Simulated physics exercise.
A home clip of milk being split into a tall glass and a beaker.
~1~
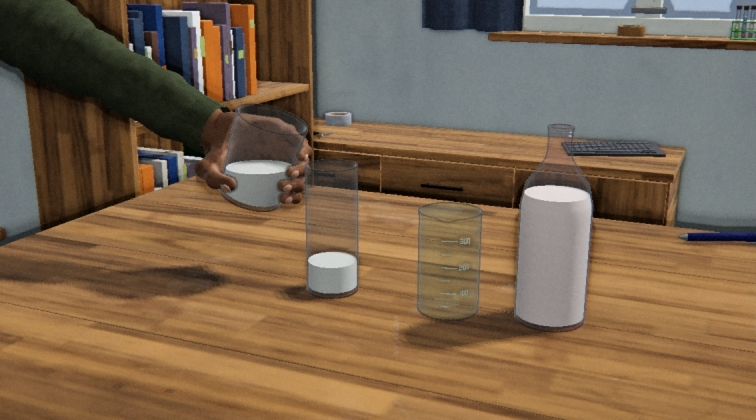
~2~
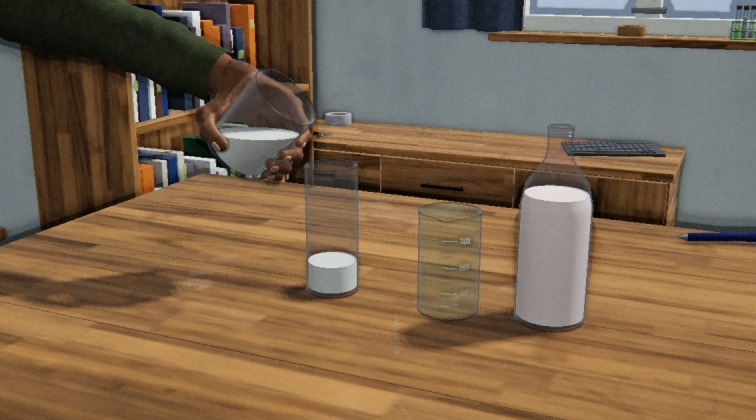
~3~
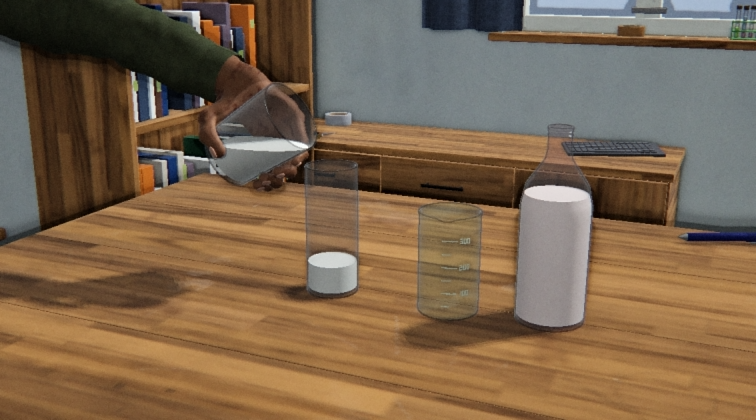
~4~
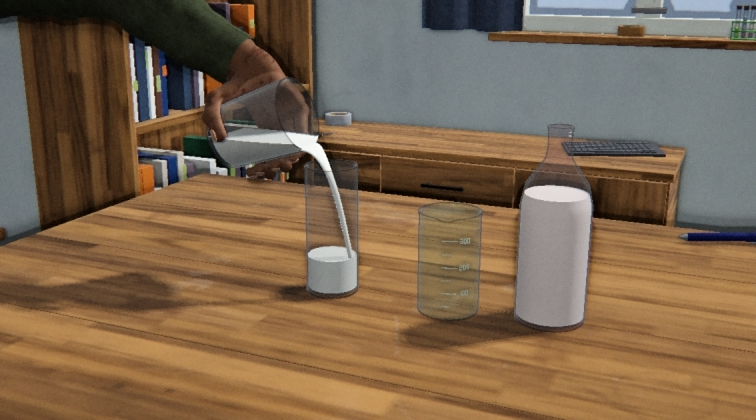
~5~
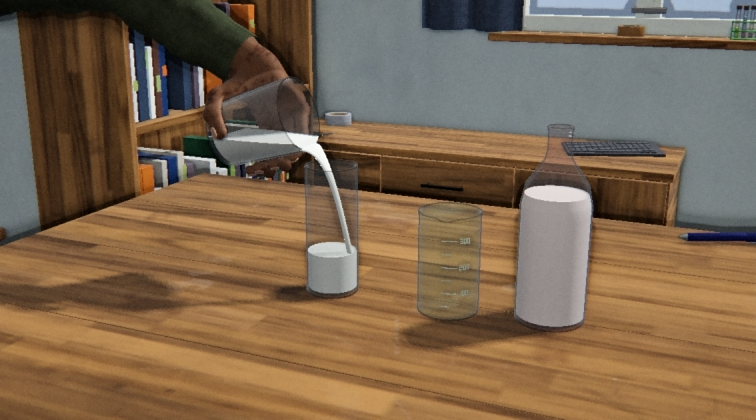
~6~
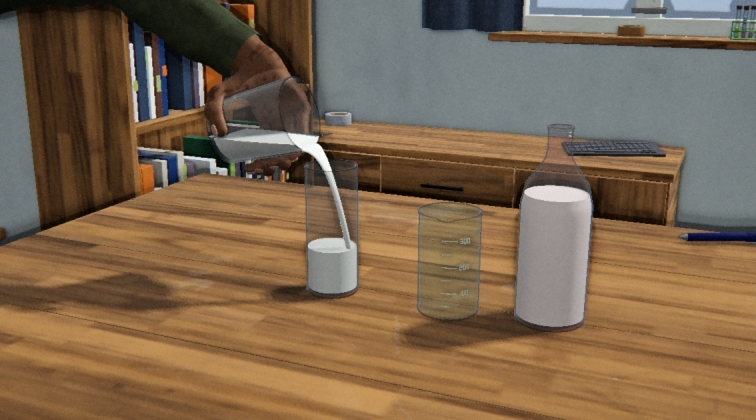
At a wooden table, a hand tilts a clear tumbler and pours milk into a tall glass.
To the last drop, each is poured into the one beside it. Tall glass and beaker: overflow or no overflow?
Result - tall glass: No overflow, beaker: Overflow.
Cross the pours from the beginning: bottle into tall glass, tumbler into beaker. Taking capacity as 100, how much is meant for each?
170 % then 40 %.
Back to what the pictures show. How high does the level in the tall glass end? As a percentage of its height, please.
Reading: Roughly 60 percent.
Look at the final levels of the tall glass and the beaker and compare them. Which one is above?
The higher one is the beaker.
A moment on, the tall glass is about half full.
Further on, the tall glass is about two thirds full.
When it is over, the tall glass is about two thirds full; the beaker is full to the brim and overflowed.
